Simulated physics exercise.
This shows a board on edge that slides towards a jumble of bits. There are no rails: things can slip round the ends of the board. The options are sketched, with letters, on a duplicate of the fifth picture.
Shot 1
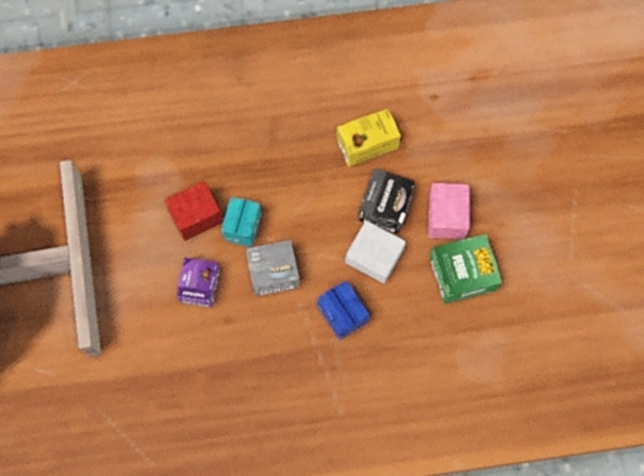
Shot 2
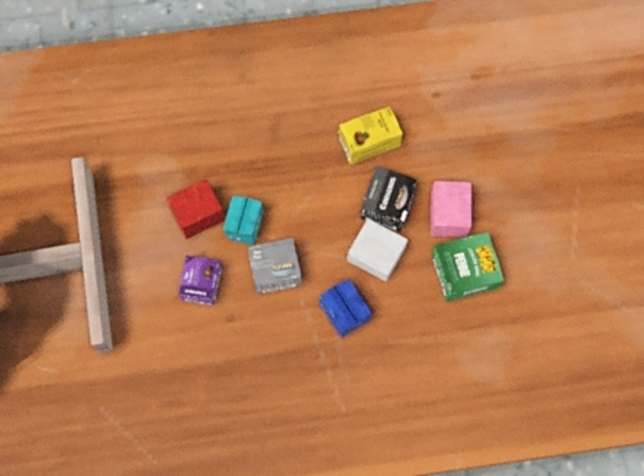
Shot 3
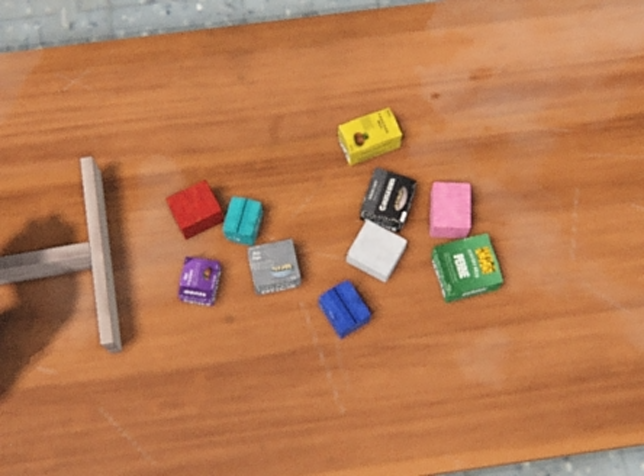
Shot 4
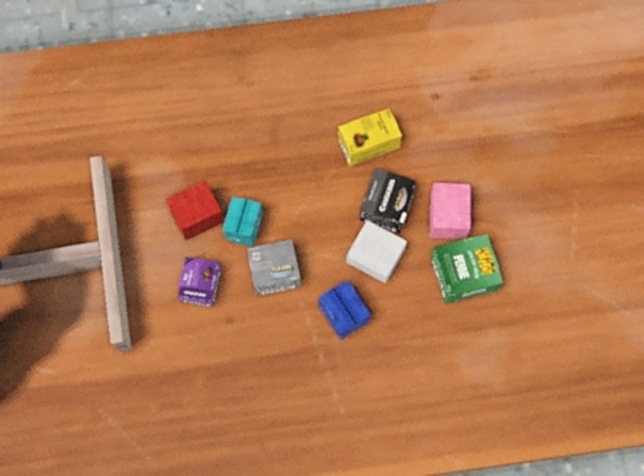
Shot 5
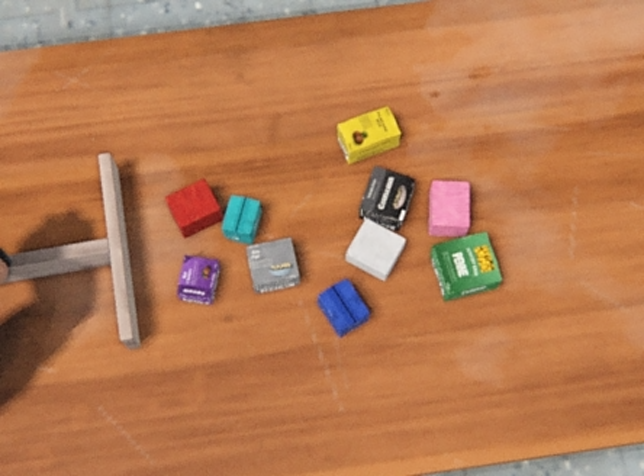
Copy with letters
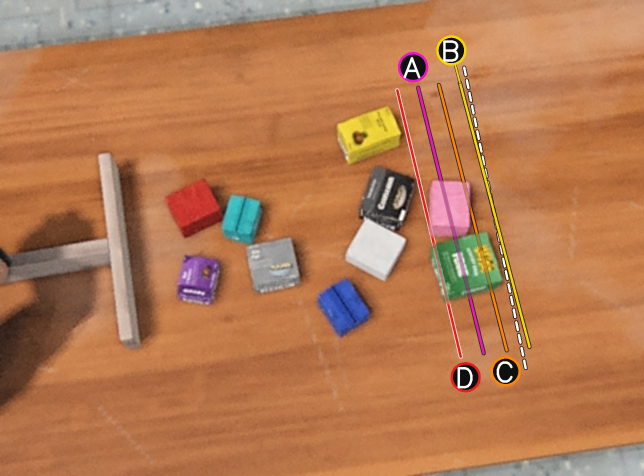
On a wooden tabletop, a wooden board on edge slides slowly right towards scattered colourful small boxes and blocks, which stay still.
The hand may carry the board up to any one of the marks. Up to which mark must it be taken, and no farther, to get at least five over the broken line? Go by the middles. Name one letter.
Stop at A.
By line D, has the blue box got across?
By then, no.
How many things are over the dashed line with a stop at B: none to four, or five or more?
It has five or more across.
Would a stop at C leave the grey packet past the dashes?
By then, yes.
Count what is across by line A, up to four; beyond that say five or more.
It has five or more across.
On the marked copy, A at (449, 214); B at (493, 208); C at (471, 211); D at (427, 217); the dashed line at (493, 207).
Following A. Soon after the start, board (236, 227); green packet (465, 267); pink block (449, 209); none across.
Later, board (357, 211); pink block (499, 193); green packet (506, 273); one across.
In the end, board (449, 199); pink block (556, 175); white block (557, 219); five across.
As for the rest, B gets ten across, but is farther than needed; C gets six across, but is farther than needed; D gets only three across.
